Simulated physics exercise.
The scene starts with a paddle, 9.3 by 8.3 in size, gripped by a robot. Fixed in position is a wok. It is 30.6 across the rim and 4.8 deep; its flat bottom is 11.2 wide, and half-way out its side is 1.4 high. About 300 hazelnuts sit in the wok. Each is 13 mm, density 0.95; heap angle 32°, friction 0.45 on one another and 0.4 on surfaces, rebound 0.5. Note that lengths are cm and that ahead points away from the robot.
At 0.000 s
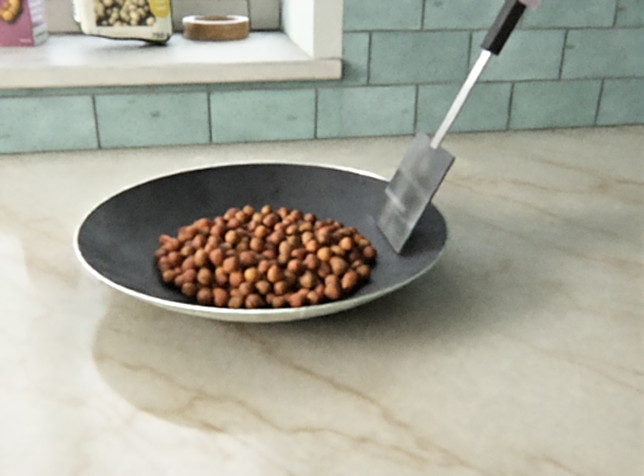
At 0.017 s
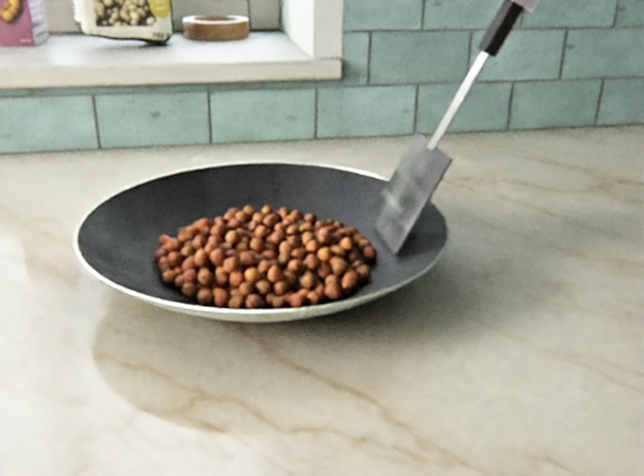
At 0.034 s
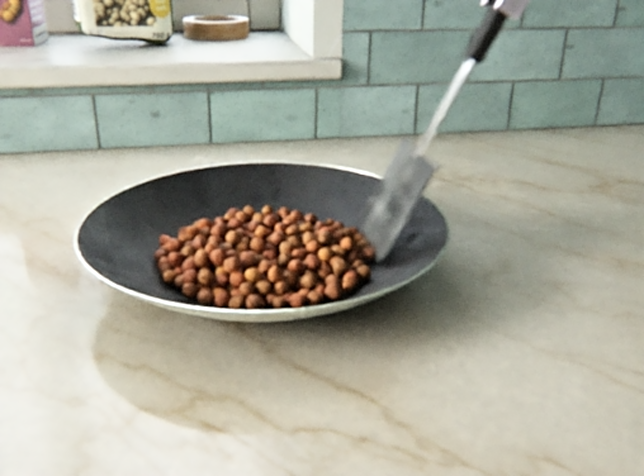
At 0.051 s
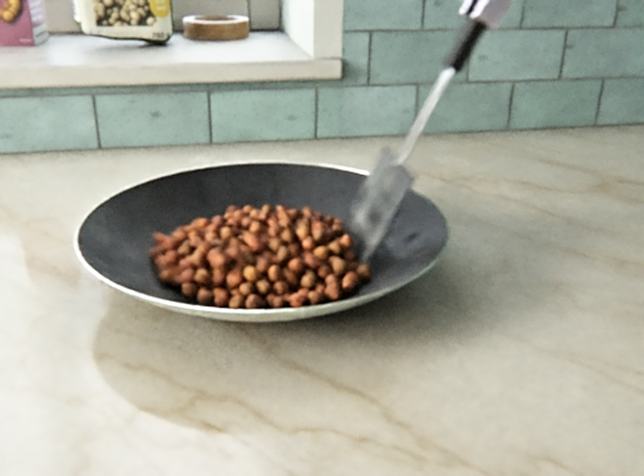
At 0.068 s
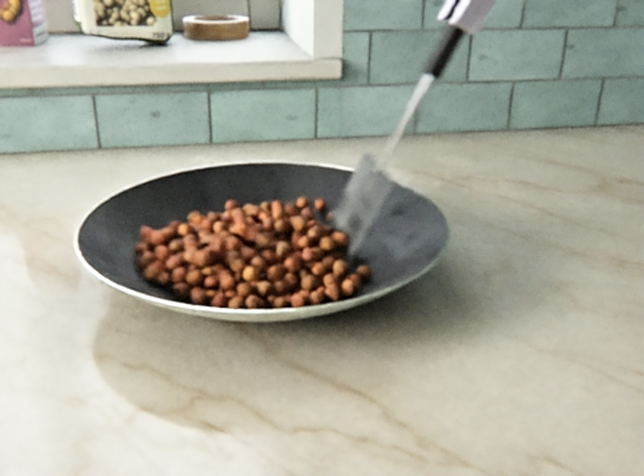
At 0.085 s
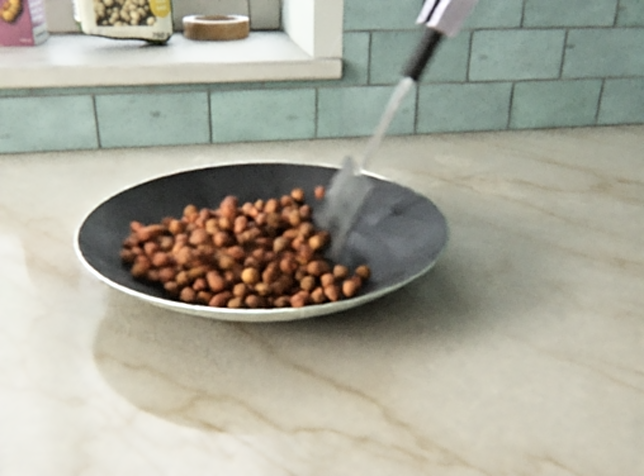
A dark wok with a pale rim, holding a heap of reddish-brown hazelnuts, sits on a beige veined countertop, seen from slightly above by a still camera. Behind it are green wall tiles and, at upper left, a white ledge with packages and a roll of tape. A grey paddle with a black-and-silver handle, held from above, sweeps left from the wok's right side, pushing the nuts leftward.
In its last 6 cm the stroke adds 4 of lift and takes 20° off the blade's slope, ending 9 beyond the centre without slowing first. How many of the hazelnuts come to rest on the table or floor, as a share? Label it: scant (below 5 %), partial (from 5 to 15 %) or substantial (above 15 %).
Substantial (above 15 %).
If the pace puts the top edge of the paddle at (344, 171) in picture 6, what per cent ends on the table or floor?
Roughly 30 per cent.
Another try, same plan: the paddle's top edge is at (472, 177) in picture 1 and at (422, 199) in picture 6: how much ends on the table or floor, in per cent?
Some 10 percent ends up on the table or floor.
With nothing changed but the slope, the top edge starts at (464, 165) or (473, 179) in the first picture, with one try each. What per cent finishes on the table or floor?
About 20 and 15 per cent.
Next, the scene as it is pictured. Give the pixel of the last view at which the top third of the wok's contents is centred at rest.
Pixel estimate: About (172, 251).
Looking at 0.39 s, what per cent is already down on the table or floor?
Roughly 15 percent.
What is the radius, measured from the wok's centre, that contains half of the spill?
Estimate: Near 34 cm.
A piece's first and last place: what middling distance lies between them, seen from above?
Somewhere around 6 centimetres, I'd say.
After 0.13 s, sloping 63°, highest piece 9 above the table; 302 in the wok.
After 0.17 s, sloping 57°, highest piece 10 above the table; 301 in the wok, 1 on the blade or in flight.
After 0.39 s, sloping 43°, highest piece 8 above the table; 243 in the wok, 46 on the table or floor, 13 on the blade or in flight.
After 1.44 s, sloping 43°, highest piece 4 above the table; 243 in the wok, 59 on the table or floor.
At rest, 243 in the wok, 59 on the table or floor. That is 20 % on the table or floor.
